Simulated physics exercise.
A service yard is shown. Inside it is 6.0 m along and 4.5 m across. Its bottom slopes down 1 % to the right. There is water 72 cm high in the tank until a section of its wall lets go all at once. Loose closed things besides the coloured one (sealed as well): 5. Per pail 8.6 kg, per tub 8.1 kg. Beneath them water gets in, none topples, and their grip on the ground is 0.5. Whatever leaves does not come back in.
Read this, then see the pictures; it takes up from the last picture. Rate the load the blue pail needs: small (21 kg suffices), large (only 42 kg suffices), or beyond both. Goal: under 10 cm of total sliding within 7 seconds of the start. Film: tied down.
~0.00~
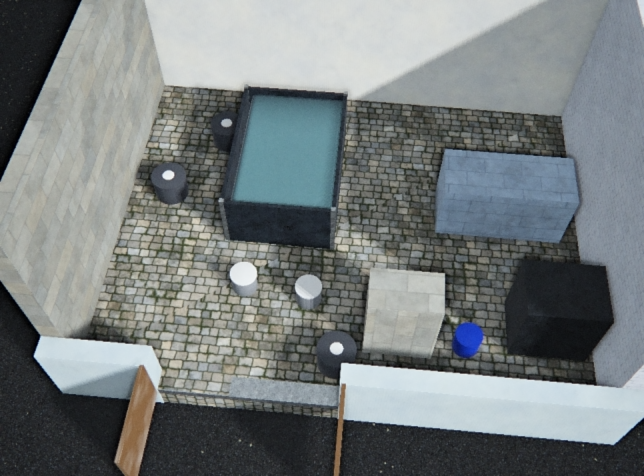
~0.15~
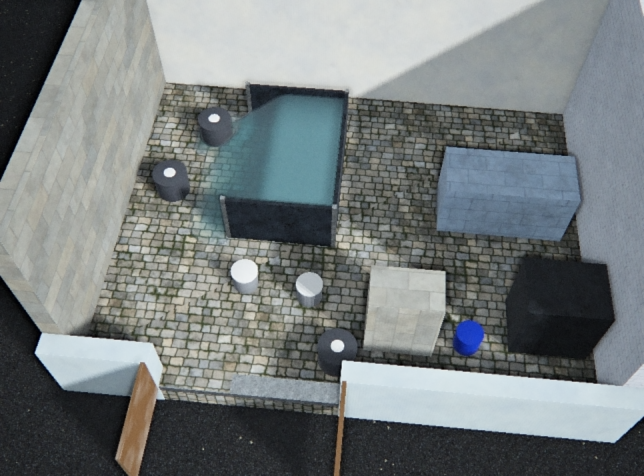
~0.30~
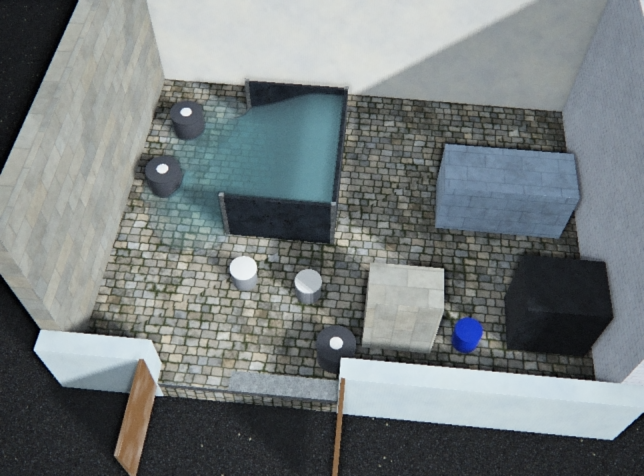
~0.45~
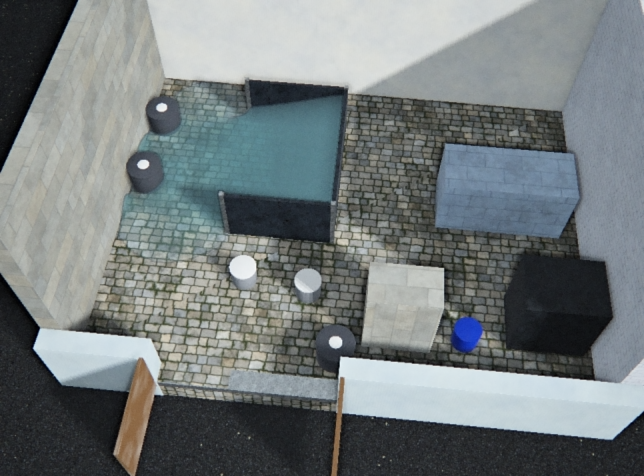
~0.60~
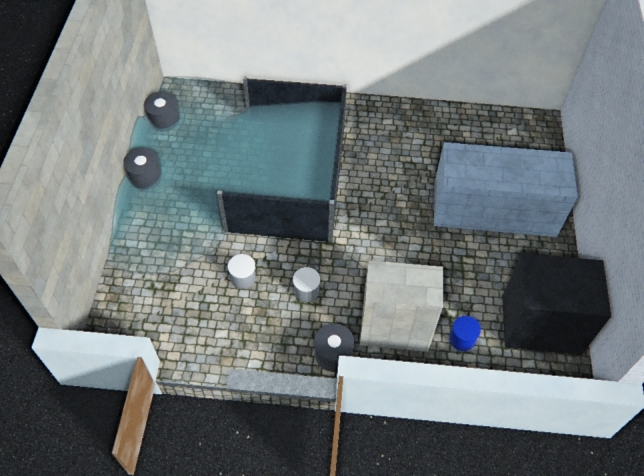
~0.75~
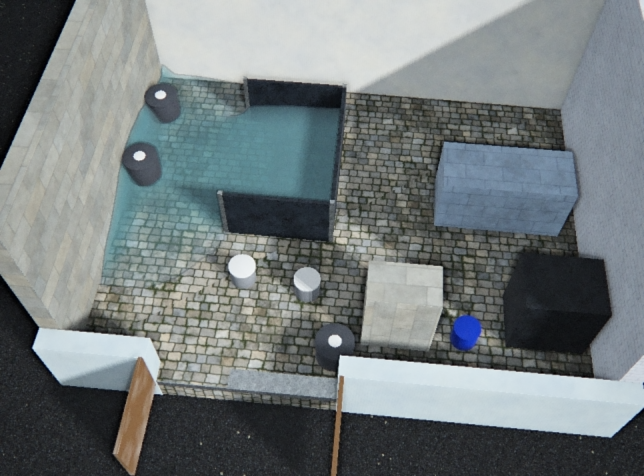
Small.
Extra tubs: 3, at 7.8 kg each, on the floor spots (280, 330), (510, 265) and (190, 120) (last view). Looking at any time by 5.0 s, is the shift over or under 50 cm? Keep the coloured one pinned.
Beyond it, within it, beyond it.
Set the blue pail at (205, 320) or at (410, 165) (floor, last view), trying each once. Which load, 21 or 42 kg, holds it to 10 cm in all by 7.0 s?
Respectively, second option only; first option suffices.
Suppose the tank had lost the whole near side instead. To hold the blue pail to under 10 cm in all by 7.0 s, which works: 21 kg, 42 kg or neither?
So the lighter pick works.
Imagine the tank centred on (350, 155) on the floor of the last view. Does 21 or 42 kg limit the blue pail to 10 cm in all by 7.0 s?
Well, then the lighter one is plenty.
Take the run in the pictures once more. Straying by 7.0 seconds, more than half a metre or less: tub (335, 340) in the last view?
Beyond the mark.
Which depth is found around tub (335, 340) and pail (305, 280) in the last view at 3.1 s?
First about 6 cm, second about 1 cm.
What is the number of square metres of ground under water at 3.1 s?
Some 18 m2 of it.
After 1.4 s the blue pail would be 0 cm from its start with 21 kg and 0 cm from its start with 42 kg; 0 cm of water round it then.
After 3.1 s the blue pail would be 0 cm from its start with 21 kg and 0 cm from its start with 42 kg; 0 cm of water round it then.
After 4.9 s the blue pail would be 0 cm from its start with 21 kg and 0 cm from its start with 42 kg; 3 cm of water round it then.
After 7.0 s the blue pail would be 0 cm from its start with 21 kg and 0 cm from its start with 42 kg; 3 cm of water round it then.
